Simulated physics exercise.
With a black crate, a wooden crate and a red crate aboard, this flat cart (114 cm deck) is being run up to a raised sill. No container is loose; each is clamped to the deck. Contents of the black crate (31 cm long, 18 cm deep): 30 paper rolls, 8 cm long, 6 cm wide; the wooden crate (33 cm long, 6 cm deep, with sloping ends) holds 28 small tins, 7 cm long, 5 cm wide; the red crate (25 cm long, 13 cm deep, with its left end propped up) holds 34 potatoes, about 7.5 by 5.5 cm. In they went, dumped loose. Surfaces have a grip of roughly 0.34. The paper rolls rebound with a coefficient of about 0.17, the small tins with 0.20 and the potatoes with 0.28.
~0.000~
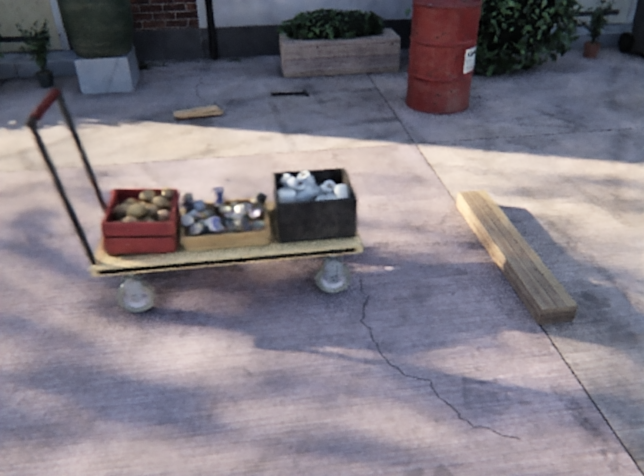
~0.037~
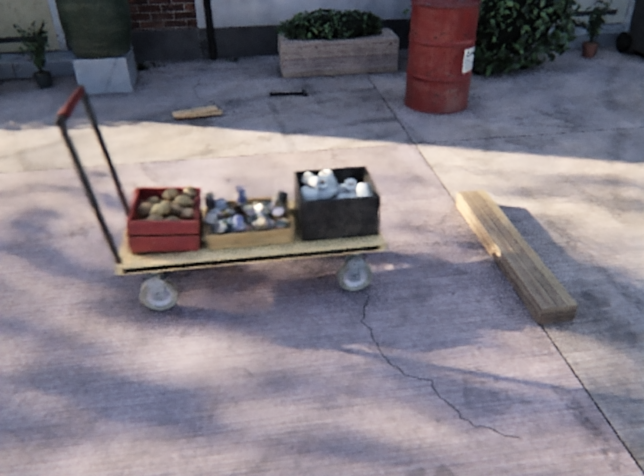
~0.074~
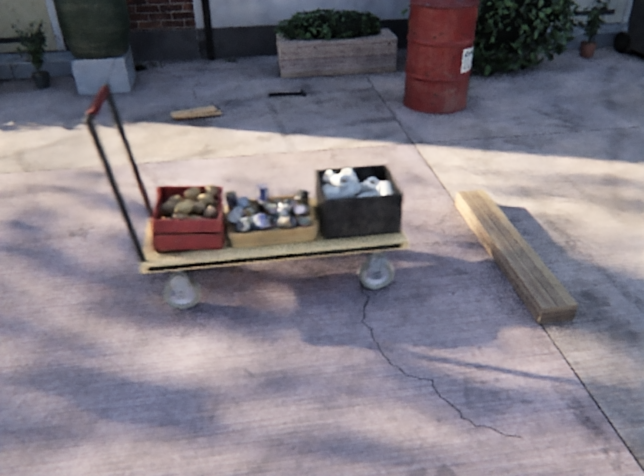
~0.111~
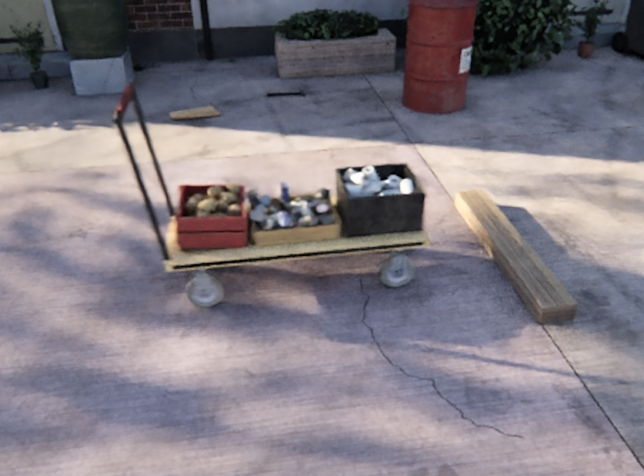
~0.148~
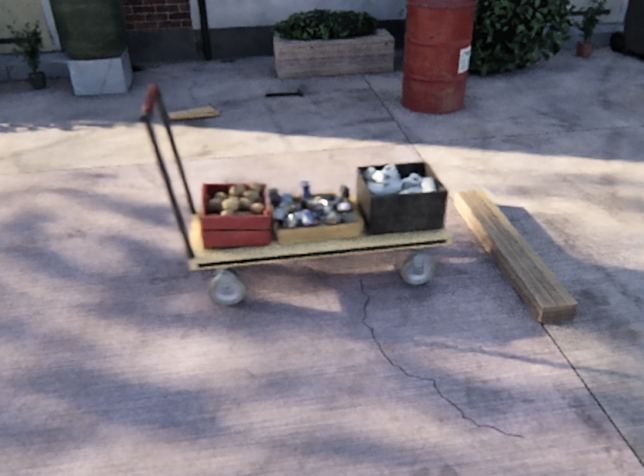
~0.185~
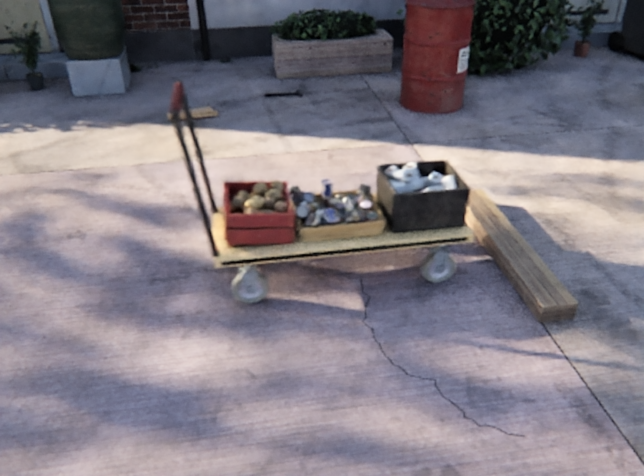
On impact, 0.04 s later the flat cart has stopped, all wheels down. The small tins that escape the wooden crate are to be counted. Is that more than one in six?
Yes.
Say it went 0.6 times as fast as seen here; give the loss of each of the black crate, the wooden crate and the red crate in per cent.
Then the black crate sheds 0 per cent, the wooden crate 10 per cent, and the red crate 0 per cent.
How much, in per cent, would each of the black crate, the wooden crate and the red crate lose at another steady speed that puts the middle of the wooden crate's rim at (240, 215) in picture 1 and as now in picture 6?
Black crate 0 %, wooden crate 20 %, red crate 0 %.
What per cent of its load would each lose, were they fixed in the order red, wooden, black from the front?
With that order the black crate sheds 10 per cent of its load, the wooden crate 30 per cent, and the red crate 10 per cent.
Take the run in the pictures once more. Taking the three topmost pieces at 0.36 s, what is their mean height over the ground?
Around 52 cm high.
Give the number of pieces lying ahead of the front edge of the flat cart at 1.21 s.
Some 2 pieces.
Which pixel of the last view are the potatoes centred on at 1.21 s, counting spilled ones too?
Roughly at (320, 205).
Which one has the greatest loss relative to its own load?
It's the wooden crate.
After 0.26 s, impact.
After 0.36 s, black crate 30 in, 0 out, wooden crate 27 in, 1 out and red crate 34 in, 0 out.
After 0.48 s, black crate 28 in, 2 out, wooden crate 22 in, 6 out and red crate 33 in, 1 out.
After 0.71 s, black crate 28 in, 2 out, wooden crate 21 in, 7 out and red crate 32 in, 2 out.
Outcome (at 1.21 s), black crate 28 in, 2 out, wooden crate 21 in, 7 out and red crate 32 in, 2 out. Asked share, 7 of 28, 25 per cent.
